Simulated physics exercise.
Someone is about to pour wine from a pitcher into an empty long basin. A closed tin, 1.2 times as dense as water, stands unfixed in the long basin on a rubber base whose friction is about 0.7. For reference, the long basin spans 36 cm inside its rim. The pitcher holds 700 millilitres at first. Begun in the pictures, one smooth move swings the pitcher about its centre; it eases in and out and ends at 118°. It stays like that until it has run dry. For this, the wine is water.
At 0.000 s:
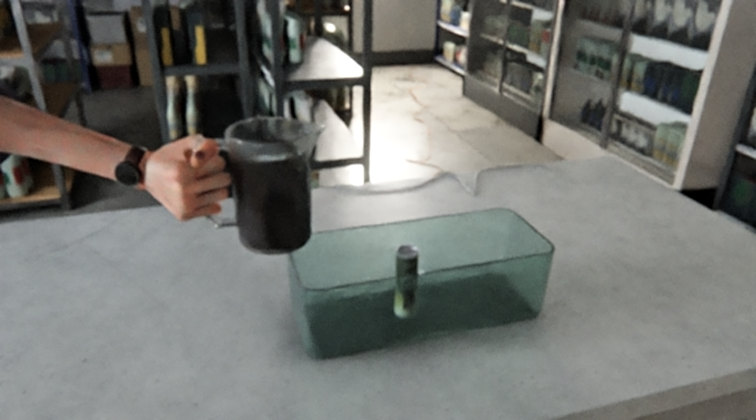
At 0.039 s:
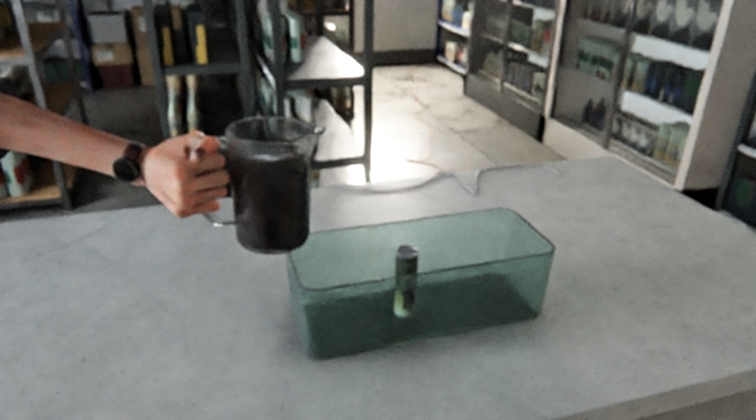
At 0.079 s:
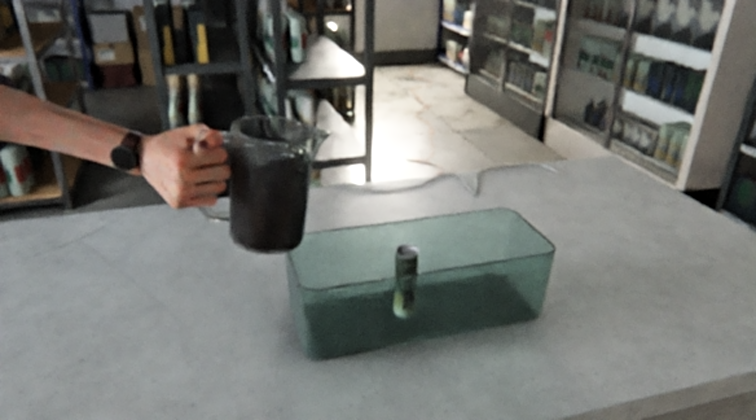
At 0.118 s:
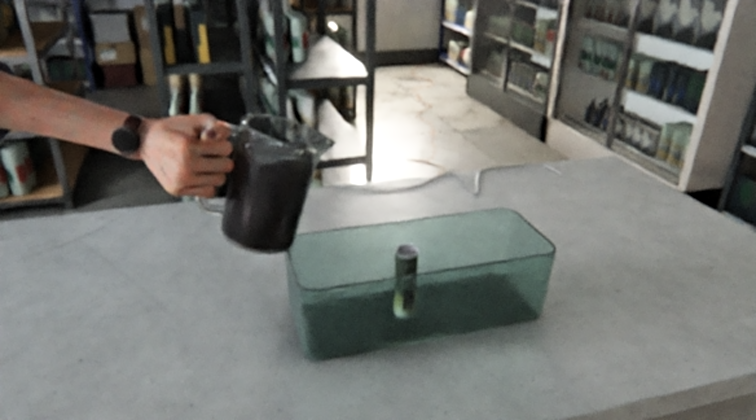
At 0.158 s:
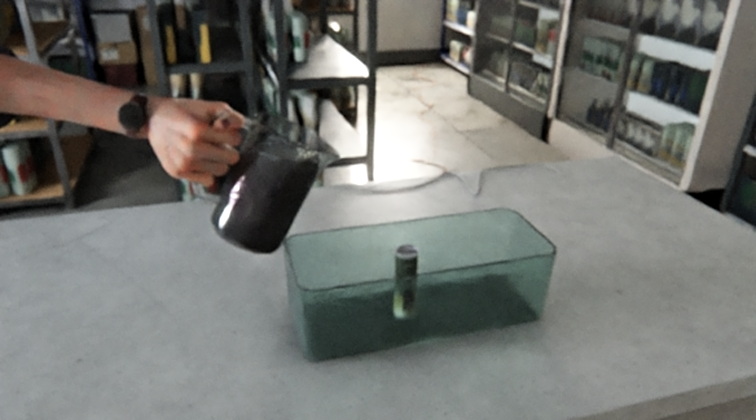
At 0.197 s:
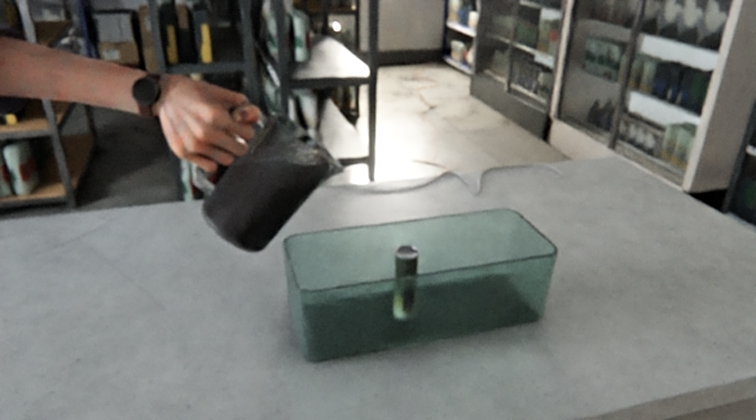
To begin with, a hand wearing a dark watch holds a glass pitcher of dark liquid upright, left of a long green basin with a small tin standing by it on a grey table. The pitcher then leans rightward, slightly at first, then steeply, while the basin and tin stay still.
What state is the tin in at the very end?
It manages to stay erect.
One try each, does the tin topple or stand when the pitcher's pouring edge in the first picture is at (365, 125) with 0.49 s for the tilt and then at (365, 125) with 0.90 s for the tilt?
Try 1: Still standing; try 2: Tipped over.
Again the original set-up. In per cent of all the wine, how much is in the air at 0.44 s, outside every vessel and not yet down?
16 %.
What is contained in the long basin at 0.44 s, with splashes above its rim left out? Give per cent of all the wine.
Some 30 per cent.
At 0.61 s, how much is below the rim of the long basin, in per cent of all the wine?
Reading: Approx. 78 %.
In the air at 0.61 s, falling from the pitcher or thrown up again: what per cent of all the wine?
Around 12 percent of the liquid.
Then, 0.44 s in, the tilt is 114° and 54 per cent is still to pour; the tin stands where it began.
Then, 0.61 s in, the tilt is 118° and 11 per cent is still to pour; the tin stands where it began.
Then, 0.79 s in, the tilt is 118° and 0 per cent is still to pour; the tin stands where it began.
Then, 0.99 s in, the tilt is 118° and 0 per cent is still to pour; the tin stands where it began.
Finally, the tin stands where it began.
